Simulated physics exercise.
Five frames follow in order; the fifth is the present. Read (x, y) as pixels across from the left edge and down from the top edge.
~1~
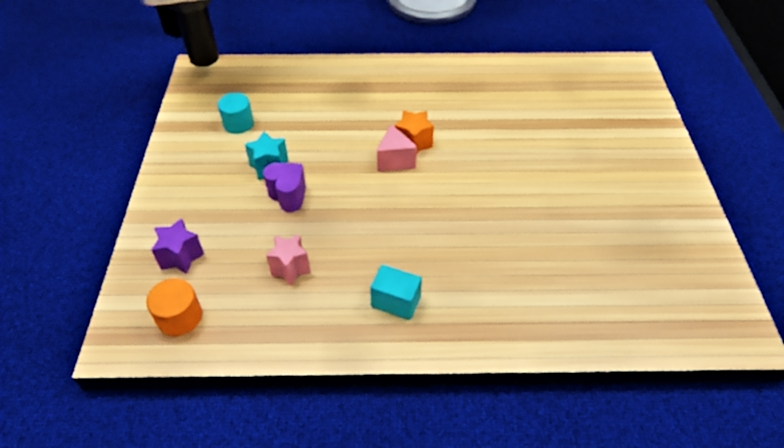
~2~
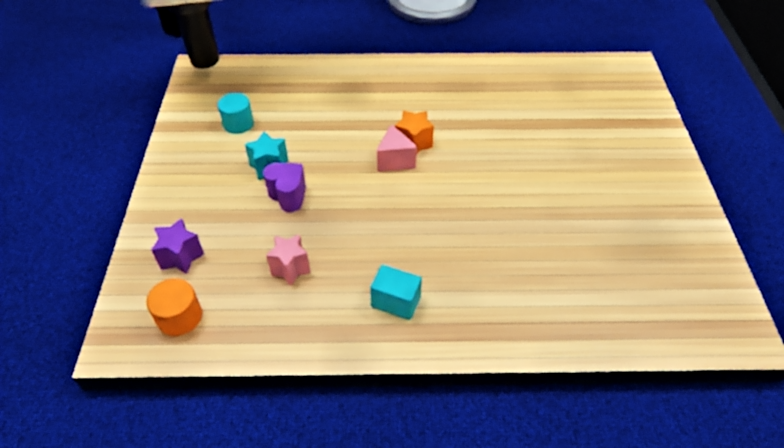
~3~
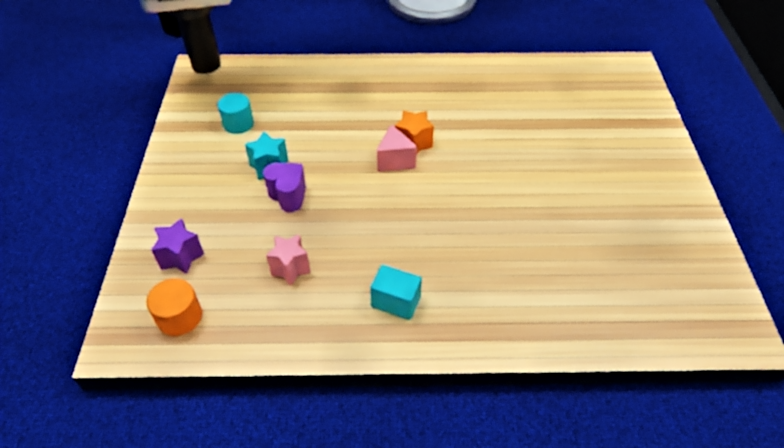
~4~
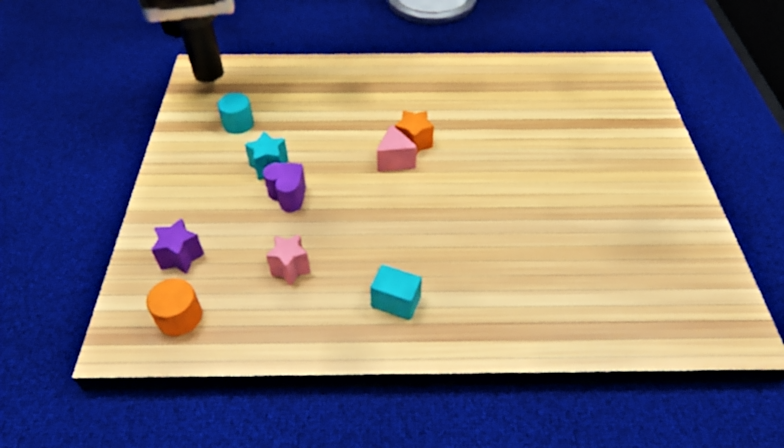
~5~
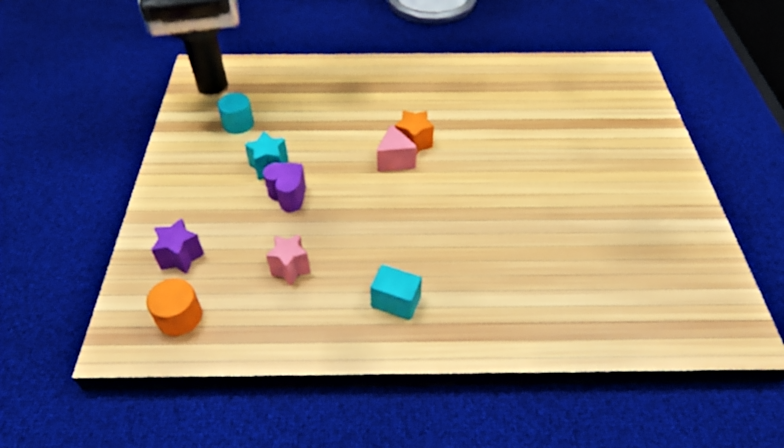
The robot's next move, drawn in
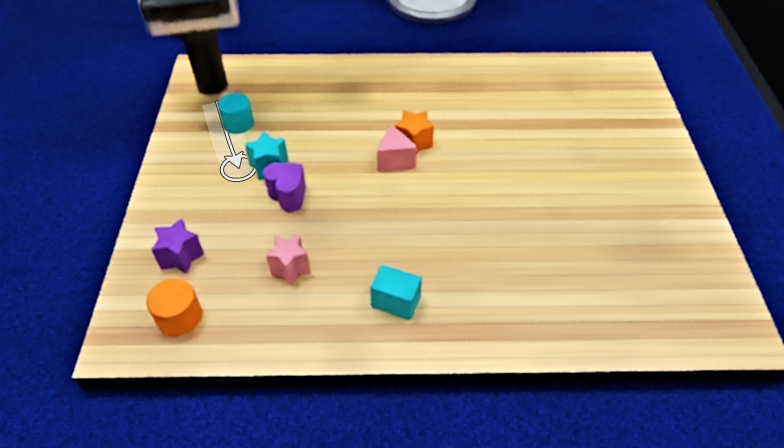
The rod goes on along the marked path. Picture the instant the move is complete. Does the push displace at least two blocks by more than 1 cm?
My answer is no.
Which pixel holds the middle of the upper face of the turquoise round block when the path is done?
The spot you're after is about (262, 126) in the image.
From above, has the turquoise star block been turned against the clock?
No, that is not how it ends up.
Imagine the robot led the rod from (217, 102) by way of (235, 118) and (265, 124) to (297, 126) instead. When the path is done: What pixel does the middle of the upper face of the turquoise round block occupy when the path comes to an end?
Expect it around (271, 125).
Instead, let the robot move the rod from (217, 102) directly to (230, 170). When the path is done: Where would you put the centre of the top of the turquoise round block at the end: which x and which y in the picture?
For the centre of its top, I'd go with (254, 123).
Drawn move, straight from (217, 102) to (239, 168).
The first path, step by step. One third of the way, rod (219, 107); turquoise round block (243, 112).
Two thirds of the way, rod (226, 129); turquoise round block (258, 123).
At the end, rod (235, 152); turquoise round block (262, 126); turquoise star block (270, 145), turned 25° clockwise; purple heart-shaped block still.
